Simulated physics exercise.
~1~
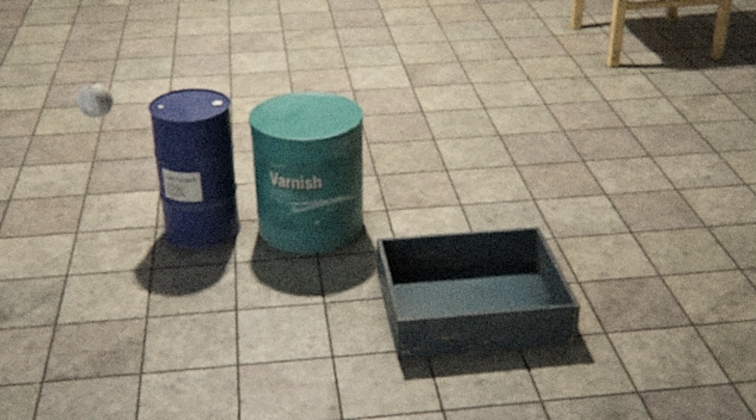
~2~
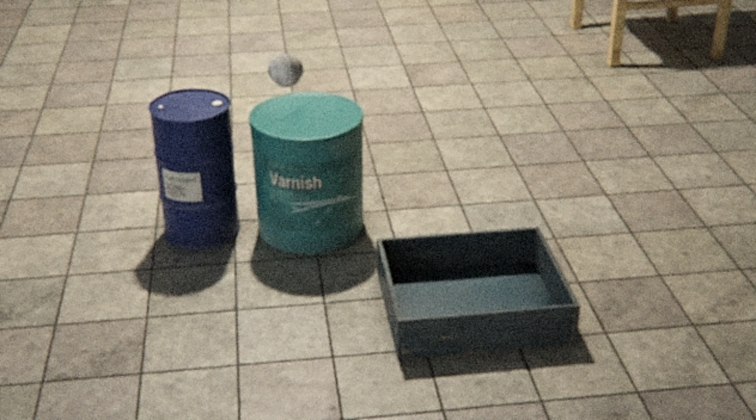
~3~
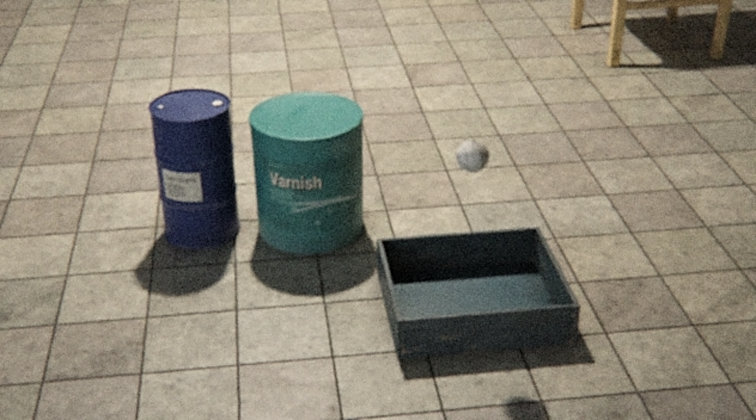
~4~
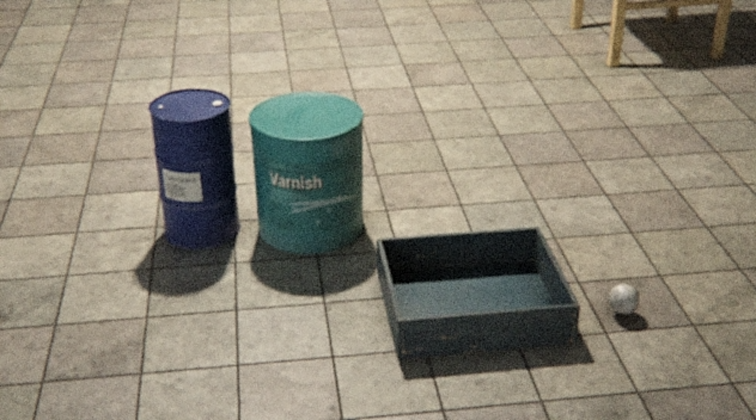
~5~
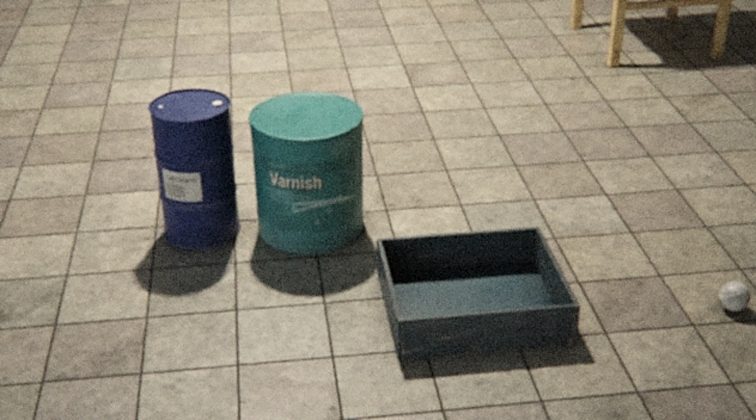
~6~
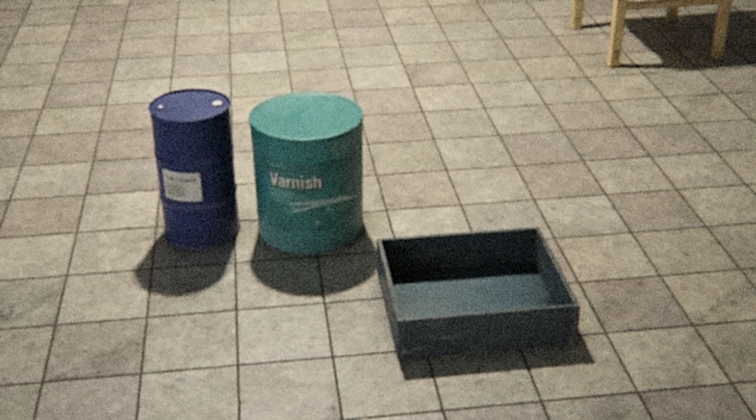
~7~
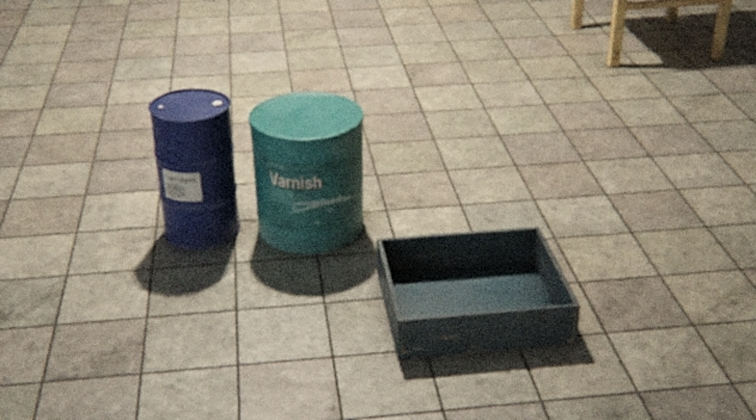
At first, a small, round, pale object is in the air at the upper left, near a blue canister and a turquoise container marked "Varnish", with an open dark box to their right on a tiled floor. The pale object sails right, passing above the turquoise container. It then drops as it crosses over toward the box, but carries past it and comes down near the floor just beyond its right side. It continues right to the edge of the view and disappears, leaving the box empty and both containers still standing in place.
